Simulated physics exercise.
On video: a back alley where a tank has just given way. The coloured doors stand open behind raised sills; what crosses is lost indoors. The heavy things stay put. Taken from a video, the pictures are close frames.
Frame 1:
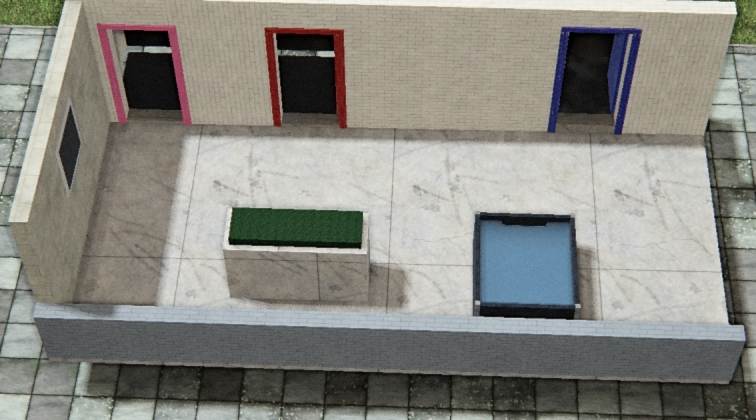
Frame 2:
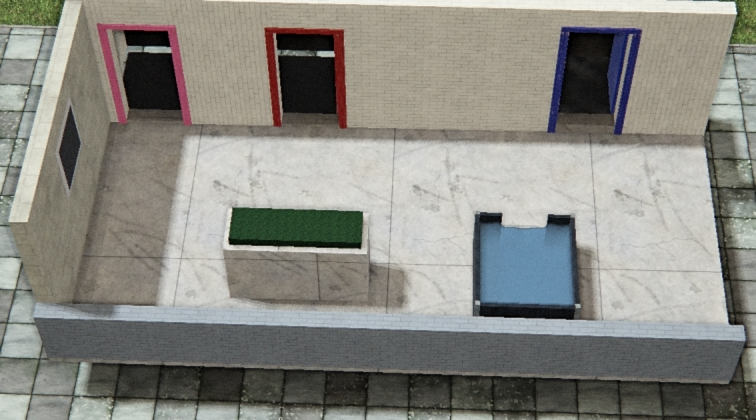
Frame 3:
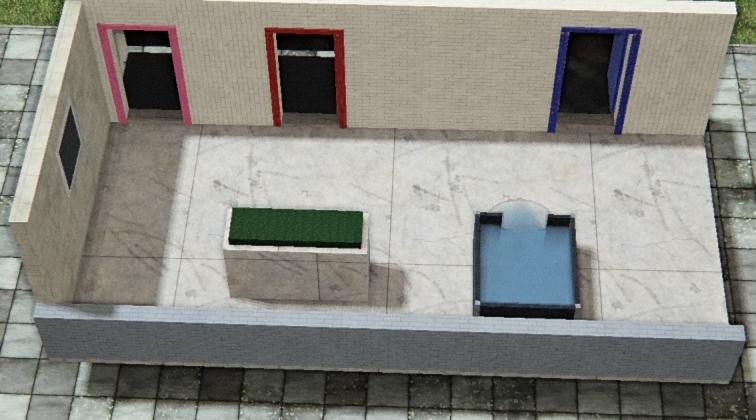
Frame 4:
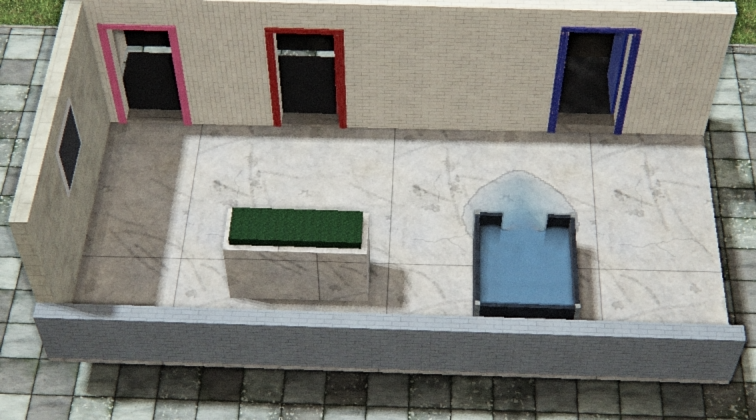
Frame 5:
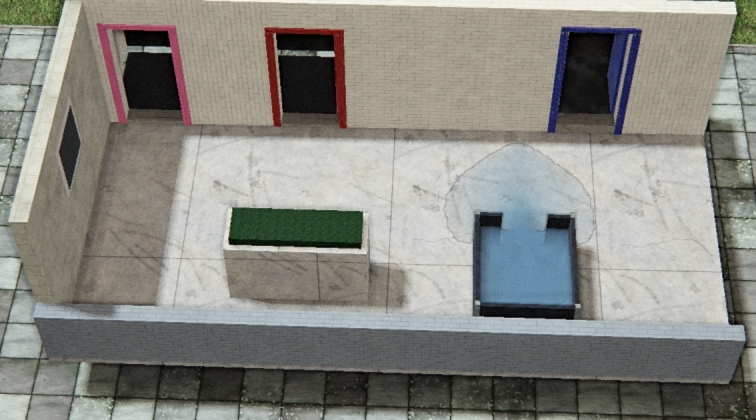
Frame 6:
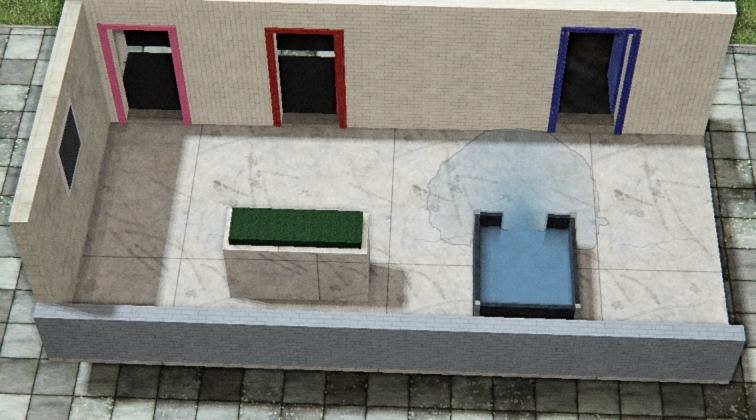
A dark-framed tank of blue water stands at the right of a pale, walled alley seen from above, with a green-topped block left of centre and pink, red and blue doorways along the back wall. The tank's far side opens in a gap, and water pours out through it. The clear, bluish sheet spreads over the floor towards the back wall and widens to both sides, while the camera stays still.
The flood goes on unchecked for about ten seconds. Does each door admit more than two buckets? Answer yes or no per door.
Answers: The red door: No; the blue door: No; the pink door: No.
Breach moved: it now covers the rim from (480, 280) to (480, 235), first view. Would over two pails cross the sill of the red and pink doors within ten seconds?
The red door exceeds the mark, and the pink door exceeds the mark.
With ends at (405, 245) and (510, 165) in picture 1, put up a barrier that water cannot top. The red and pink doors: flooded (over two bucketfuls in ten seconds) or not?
With the barrier up, the red stays within limit and the pink stays within limit.
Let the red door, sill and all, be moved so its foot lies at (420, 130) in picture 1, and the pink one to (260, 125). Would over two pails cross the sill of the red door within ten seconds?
Red: Comes in high.
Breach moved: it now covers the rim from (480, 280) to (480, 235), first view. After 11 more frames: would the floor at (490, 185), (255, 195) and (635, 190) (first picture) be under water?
Sequence of results: Missed by the flood, reached by the flood, missed by the flood.
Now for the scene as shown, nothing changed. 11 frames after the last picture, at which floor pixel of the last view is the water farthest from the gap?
I reckon the front has reached (271, 133) by then.
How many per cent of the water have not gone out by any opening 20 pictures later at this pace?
My figure: Some 92 per cent.
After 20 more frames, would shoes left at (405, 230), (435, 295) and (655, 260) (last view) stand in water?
Point by point: Not yet wet, not yet wet, not yet wet.
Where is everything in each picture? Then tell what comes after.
The tank at (526, 263) is whole and still, in the first frame.
The front is at a hidden place, out from the gap on the tank's far side, in the second frame.
Water pours out on the tank's far side and has run to (506, 206), in the third frame.
Water pours out on the tank's far side and has run to (521, 175), in the fourth frame.
Water pours out on the tank's far side and has run to (509, 150), in the fifth frame.
Water pours out on the tank's far side and has run to (493, 132), in the sixth frame.
A moment on, water covers 20 % of the floor; the red door not reached, the blue door wet at the sill, nothing in, the pink door not reached.
Next, water covers 20 % of the floor; the red door wet at the sill, nothing in, the blue door under two buckets in, the pink door not reached.
Then, water covers 40 % of the floor; the red door wet at the sill, nothing in, the blue door under two buckets in, the pink door wet at the sill, nothing in.
Later, water covers 60 % of the floor; the red door wet at the sill, nothing in, the blue door under two buckets in, the pink door wet at the sill, nothing in.
In the end, water covers 65 % of the floor; the red door under two buckets in, the blue door under two buckets in, the pink door under two buckets in.
